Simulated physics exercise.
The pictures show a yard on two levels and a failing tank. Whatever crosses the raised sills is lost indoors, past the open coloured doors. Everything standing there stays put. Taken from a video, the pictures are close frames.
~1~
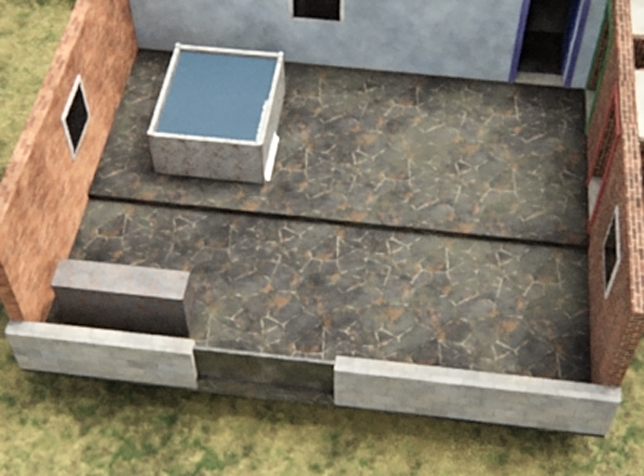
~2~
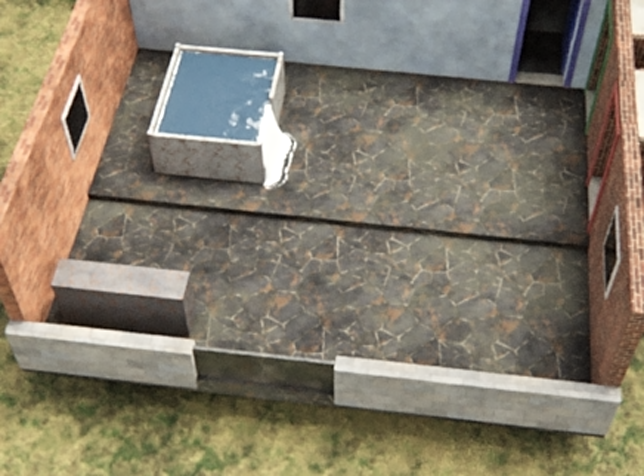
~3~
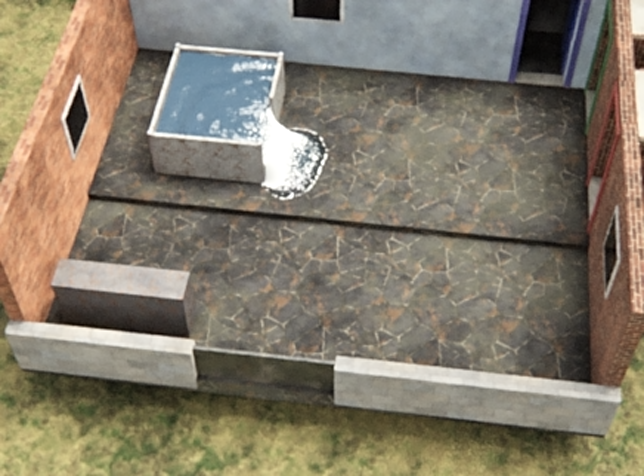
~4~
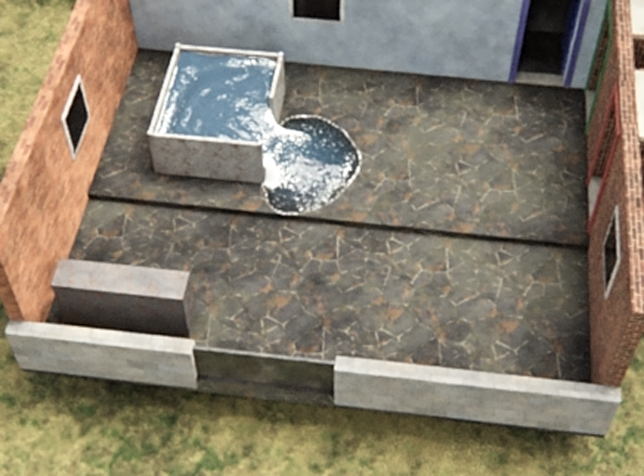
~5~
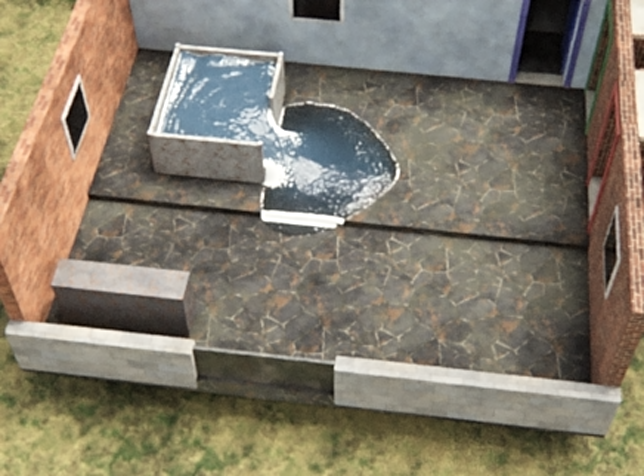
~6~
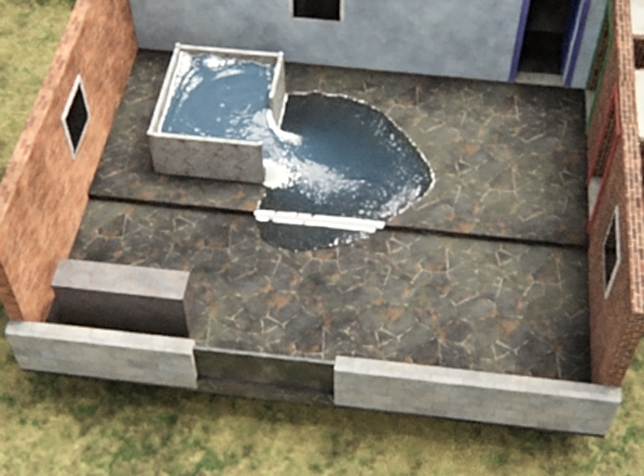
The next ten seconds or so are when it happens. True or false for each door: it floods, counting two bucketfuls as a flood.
Blue door - true; red door - false; green door - true.
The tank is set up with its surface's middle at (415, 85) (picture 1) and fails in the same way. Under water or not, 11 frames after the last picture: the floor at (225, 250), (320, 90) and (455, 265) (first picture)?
The three spots read left dry, left dry, left dry.
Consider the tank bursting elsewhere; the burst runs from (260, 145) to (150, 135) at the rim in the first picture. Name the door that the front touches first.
I'd go with the red door.
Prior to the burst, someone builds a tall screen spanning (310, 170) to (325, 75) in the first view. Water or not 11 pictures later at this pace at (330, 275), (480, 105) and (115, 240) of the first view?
Taking the points in order - wetted, unwetted, unwetted.
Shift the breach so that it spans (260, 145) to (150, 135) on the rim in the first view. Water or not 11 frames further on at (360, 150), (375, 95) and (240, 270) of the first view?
Point by point: Unwetted; unwetted; soaked.
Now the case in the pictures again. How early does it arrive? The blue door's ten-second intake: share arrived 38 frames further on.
Approximately 80 per cent.
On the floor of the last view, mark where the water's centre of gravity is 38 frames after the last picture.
Somewhere around (414, 208) in the last view.
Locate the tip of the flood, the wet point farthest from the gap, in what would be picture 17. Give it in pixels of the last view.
Roughly at (581, 348).
A moment on, water covers 40 % of the floor; the blue door not reached, the red door not reached, the green door not reached.
Next, water covers 55 % of the floor; the blue door wet at the sill, nothing in, the red door wet at the sill, nothing in, the green door wet at the sill, nothing in.
Then, water covers 60 % of the floor; the blue door under two buckets in, the red door wet at the sill, nothing in, the green door over two buckets in.
Later, water covers 60 % of the floor; the blue door far over two buckets in, the red door wet at the sill, nothing in, the green door over two buckets in.
In the end, water covers 90 % of the floor; the blue door far over two buckets in, the red door wet at the sill, nothing in, the green door over two buckets in.
